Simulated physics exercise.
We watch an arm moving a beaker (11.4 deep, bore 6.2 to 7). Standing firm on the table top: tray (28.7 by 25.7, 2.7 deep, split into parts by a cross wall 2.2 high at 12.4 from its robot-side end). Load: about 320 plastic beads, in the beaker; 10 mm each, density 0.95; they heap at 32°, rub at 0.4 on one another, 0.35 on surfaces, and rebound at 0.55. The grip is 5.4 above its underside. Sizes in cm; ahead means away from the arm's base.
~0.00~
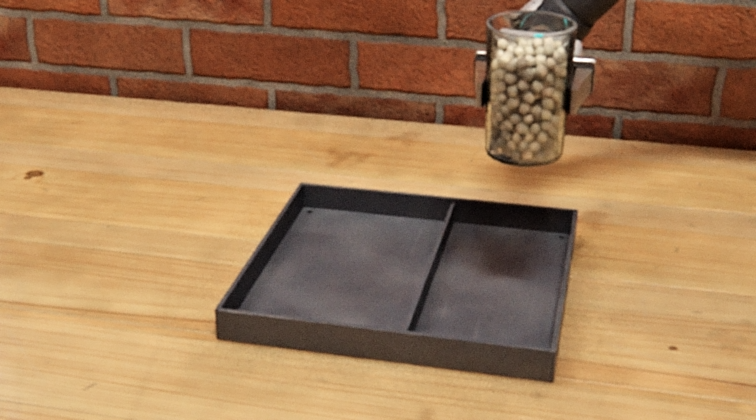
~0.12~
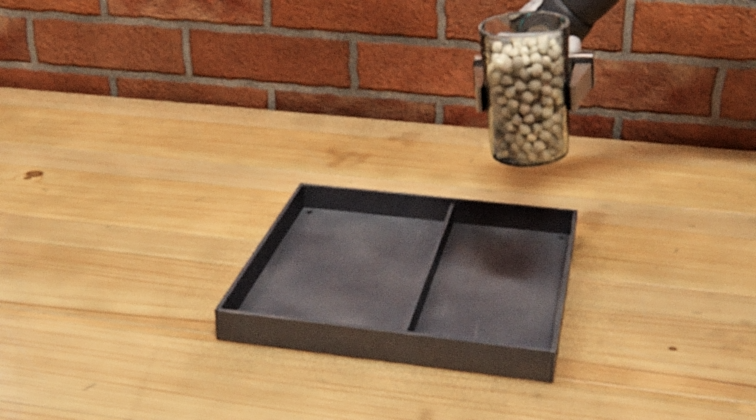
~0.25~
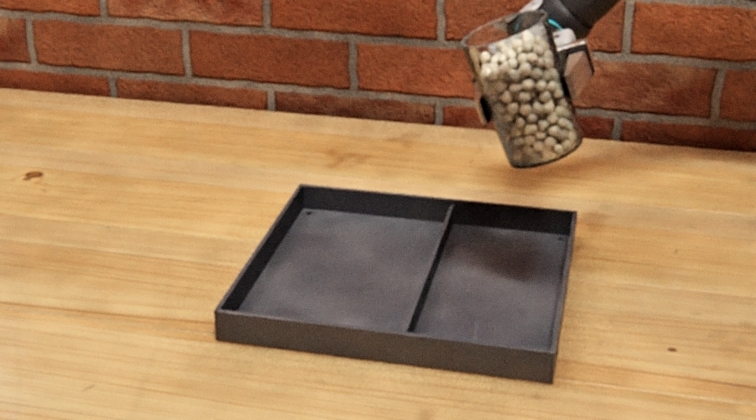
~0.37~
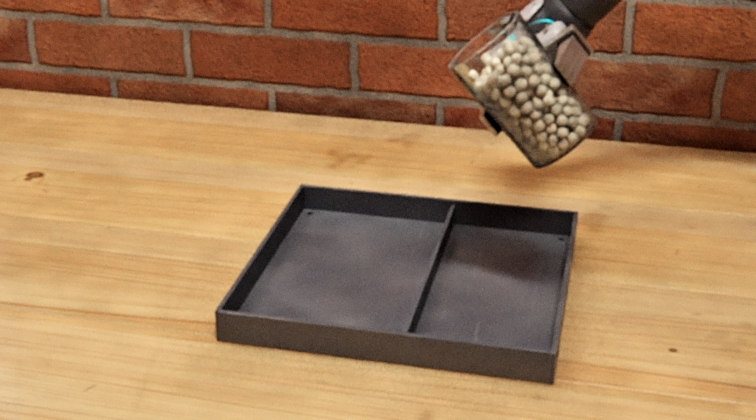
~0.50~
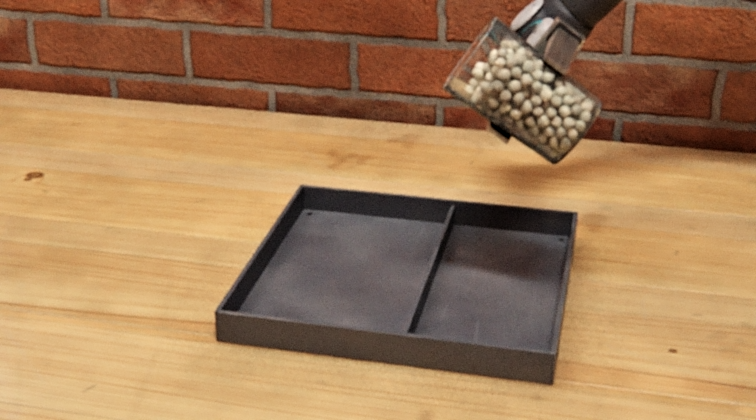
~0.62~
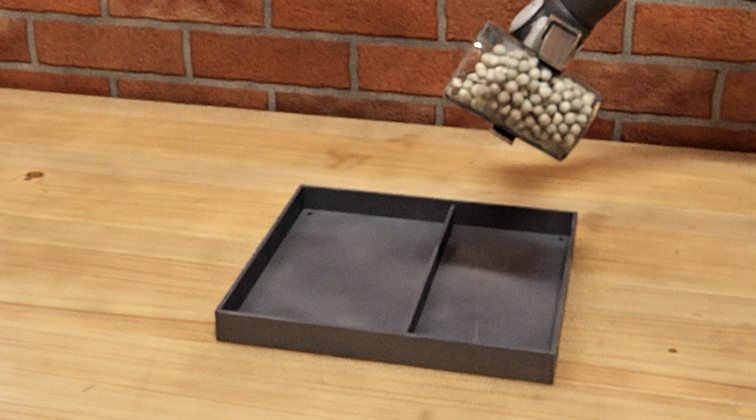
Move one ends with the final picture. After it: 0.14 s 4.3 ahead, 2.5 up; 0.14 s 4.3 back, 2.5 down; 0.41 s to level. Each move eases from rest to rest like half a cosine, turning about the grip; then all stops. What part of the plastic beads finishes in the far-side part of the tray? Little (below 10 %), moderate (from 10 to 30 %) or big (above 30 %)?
In the far-side part of the tray the share is moderate, from 10 to 30 %.
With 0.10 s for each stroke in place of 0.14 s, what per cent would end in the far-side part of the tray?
Then about 50 per cent.
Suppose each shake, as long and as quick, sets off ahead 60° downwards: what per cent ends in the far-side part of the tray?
Some 0 per cent.
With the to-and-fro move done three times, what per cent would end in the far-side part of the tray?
It would be near 35 per cent.
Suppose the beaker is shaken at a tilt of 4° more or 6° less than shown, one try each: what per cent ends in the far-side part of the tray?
Some 25 and 10 per cent.
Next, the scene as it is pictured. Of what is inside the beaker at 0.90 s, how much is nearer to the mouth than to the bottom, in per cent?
Roughly 50 per cent.
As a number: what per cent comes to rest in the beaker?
Roughly 80 per cent.
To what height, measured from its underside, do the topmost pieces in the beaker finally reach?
Roughly 9.0 cm.
By 0.90 s, tilted 62° forward, highest piece 23 above the table; 268 in the beaker, 49 in flight or on a rim.
By 1.17 s, tilted 16° forward, highest piece 26 above the table; 253 in the beaker, 48 in the far-side part, 5 in the robot-side part, 11 in flight or on a rim.
By 1.51 s, level, highest piece 23 above the table; 253 in the beaker, 56 in the far-side part, 7 in the robot-side part, 1 on the table or floor.
By 2.56 s, level, highest piece 23 above the table; 253 in the beaker, 56 in the far-side part, 7 in the robot-side part, 1 on the table or floor.
Final count, 253 in the beaker, 56 in the far-side part, 7 in the robot-side part, 1 on the table or floor. That is 18 % in the far-side part of the tray.
